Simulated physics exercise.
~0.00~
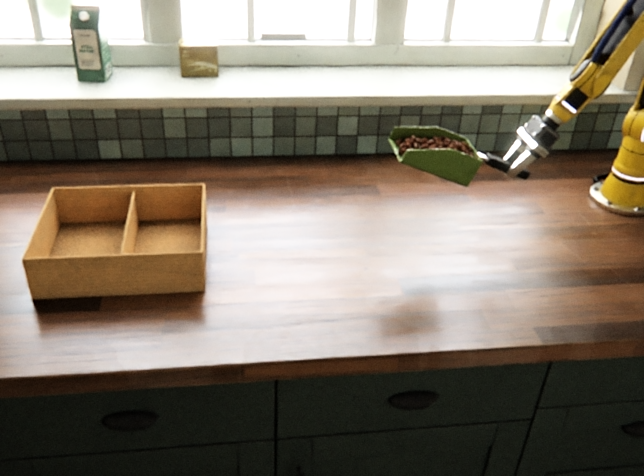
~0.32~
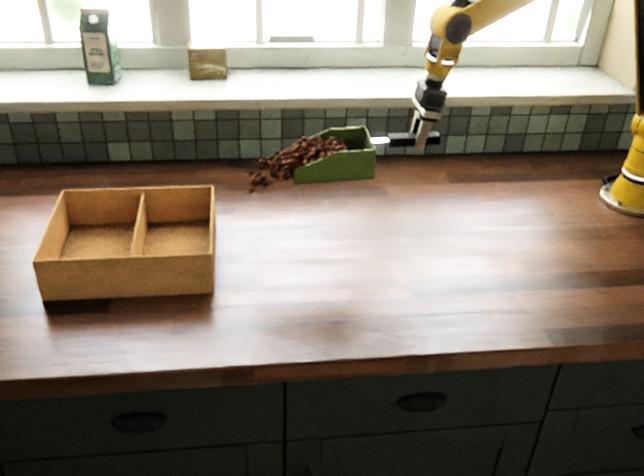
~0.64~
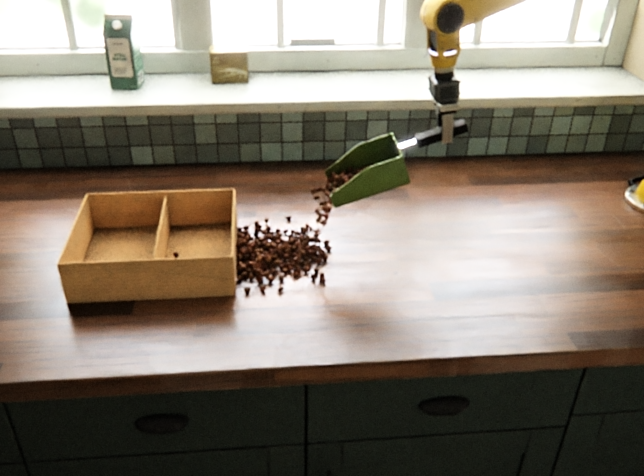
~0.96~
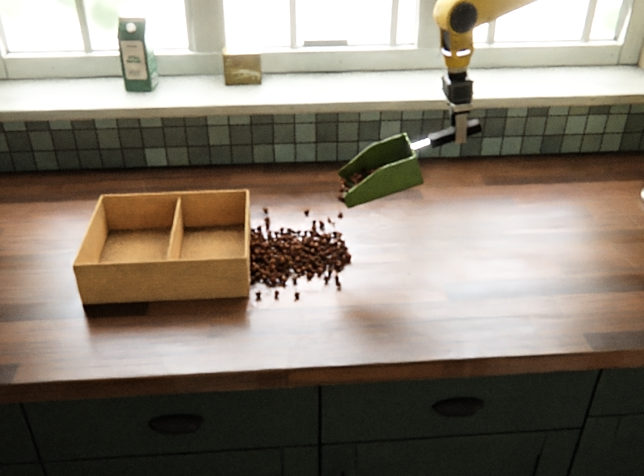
A yellow robot arm tips a green scoop, spilling brown pellets onto the wooden counter beside a divided box, leaving a pile.
